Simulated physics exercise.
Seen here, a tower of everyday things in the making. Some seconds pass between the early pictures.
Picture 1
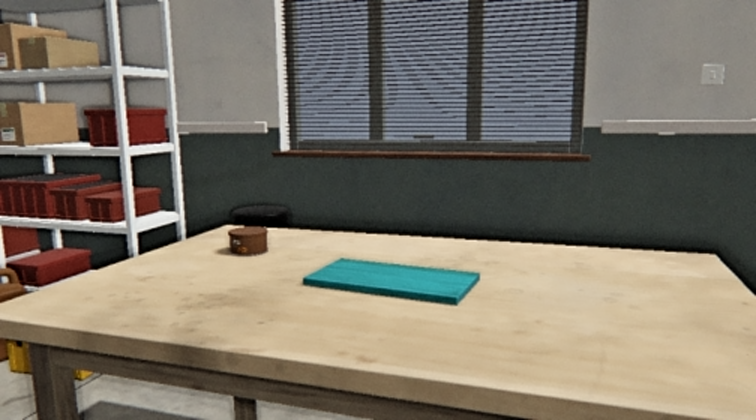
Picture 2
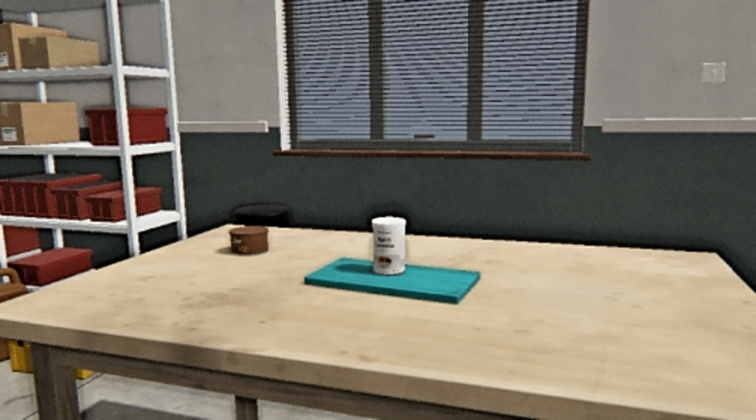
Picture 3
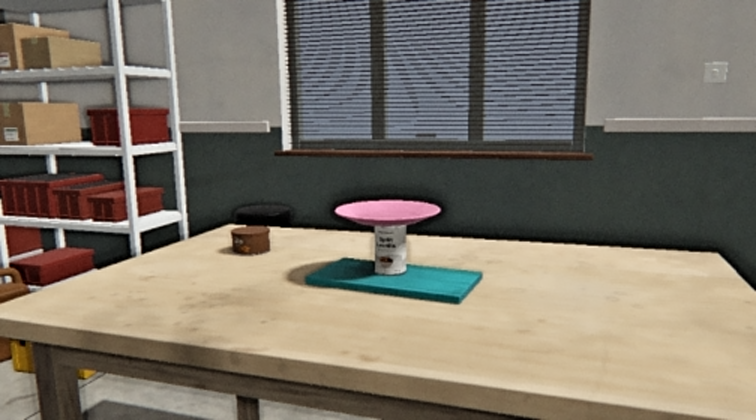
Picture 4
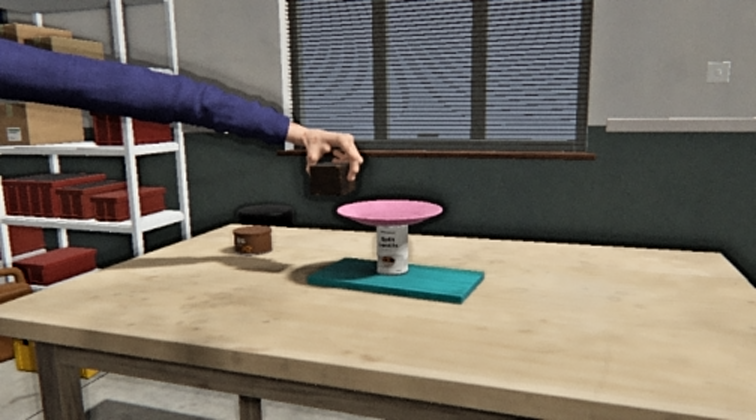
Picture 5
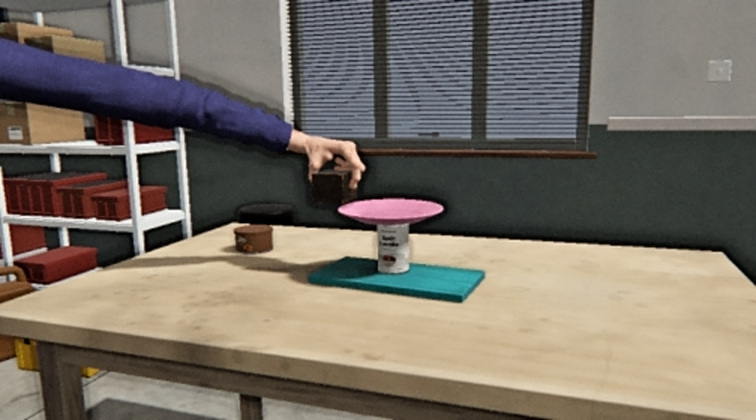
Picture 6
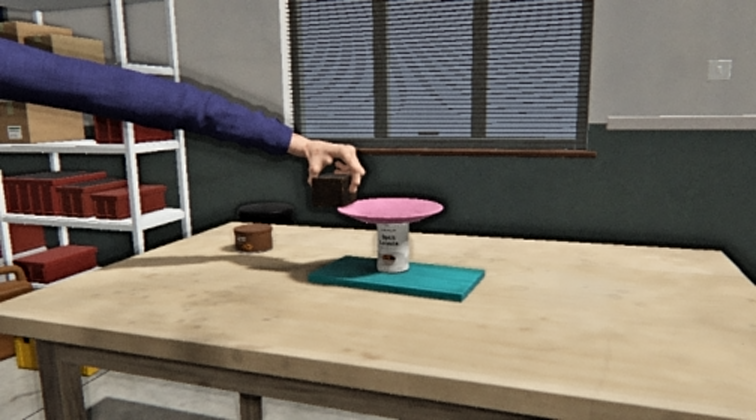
In a storeroom or workshop, seen from slightly above a pale wooden table, red bins and cardboard boxes fill white shelves at left, and a blind-covered window is behind. A brown tub sits at the table's back left, and a white can, then a pink plate, appear stacked on a teal board. A blue-sleeved arm from the left lowers a dark block slightly to the plate's left edge, the view barely shifting.
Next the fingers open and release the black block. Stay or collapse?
In the end the pile comes apart.
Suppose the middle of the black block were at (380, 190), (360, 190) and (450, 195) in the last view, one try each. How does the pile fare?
First try: It holds; second try: It stays up; third try: It loses its balance.
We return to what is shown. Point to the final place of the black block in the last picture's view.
At about (284, 257).
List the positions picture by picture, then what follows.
In the first picture, the last thing is not in view yet; brown tub (249, 241).
In the second picture, the last thing is not in view yet.
In the third picture, the last thing is not in view yet; brown tub (251, 241).
The fourth picture shows still above its spot; black block (333, 178); pink plate (390, 214).
The fifth picture shows still above its spot; black block (335, 186); brown tub (254, 239).
The sixth picture shows in place under the hand; black block (335, 190); pink plate (390, 212).
Then, 0.30 s past the last view, black block now fallen.
Then, 0.50 s past the last view, things are still on the move.
Finally, fallen, black block; the other 4 still in place. Final places as the last picture's camera would see them, black block near (284, 257). The pile gives way.
